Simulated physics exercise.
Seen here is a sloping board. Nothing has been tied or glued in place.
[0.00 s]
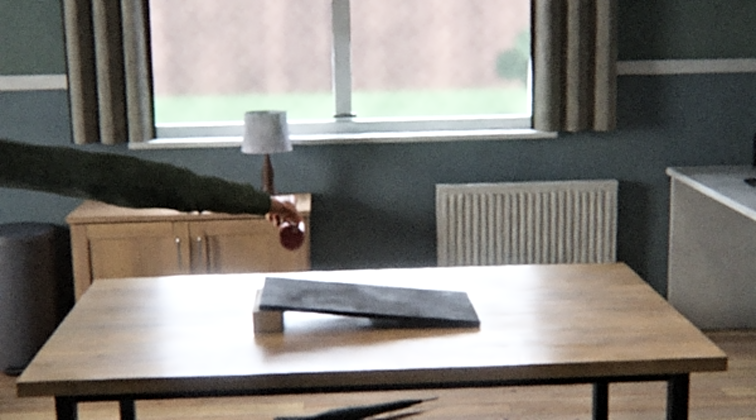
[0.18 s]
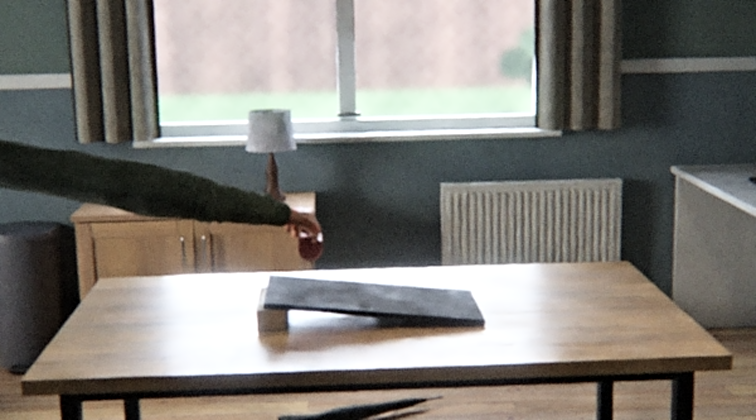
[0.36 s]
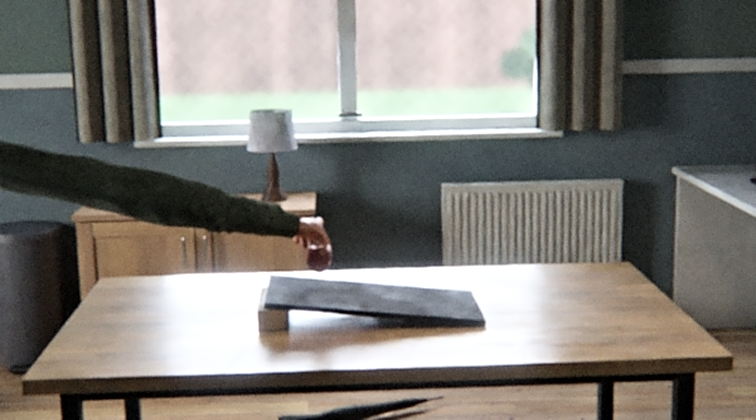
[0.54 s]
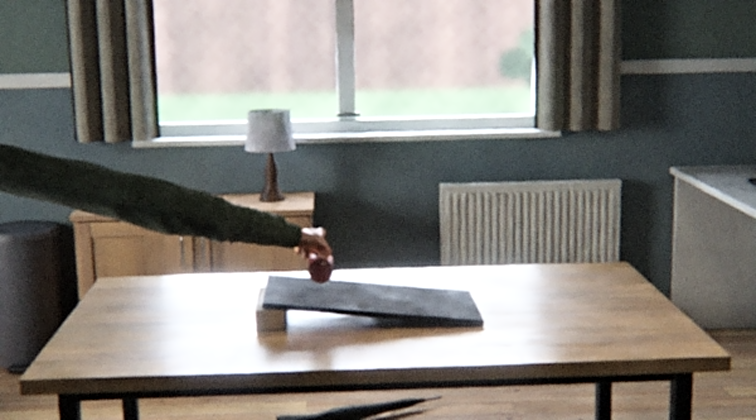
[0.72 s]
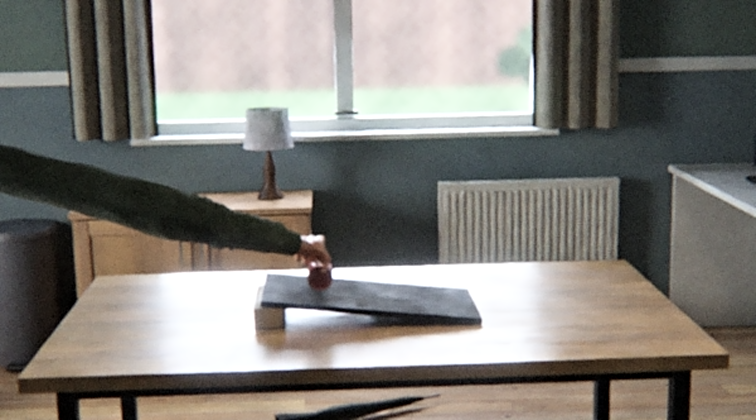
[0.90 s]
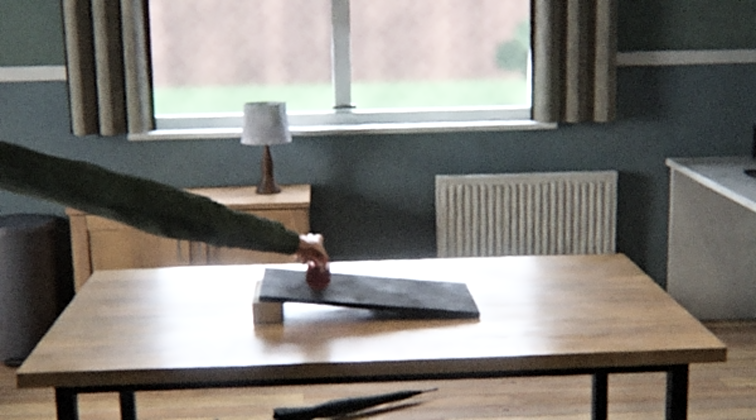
In a room with blue-grey walls, a wooden table is seen from the front, with a window, curtains and a white radiator behind it. A dark board slopes down to the right from a pale block on the tabletop, while a white-shaded lamp stands on a cabinet behind. A dark-sleeved arm from the left moves a small red jar rightward and lowers it onto the board's upper part, keeping hold, as the view shifts slightly.
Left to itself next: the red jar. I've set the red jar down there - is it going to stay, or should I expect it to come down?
Expect it to come down.
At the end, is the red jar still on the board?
Result: The red jar does not stay on top.
After 1.90 s, red jar rolled well along near (413, 280).
After 2.40 s, red jar now off the board.
After 3.00 s, things are still on the move.
After 3.40 s, as before.
By the end (3.6 s), off the board, red jar. The red jar goes downhill.
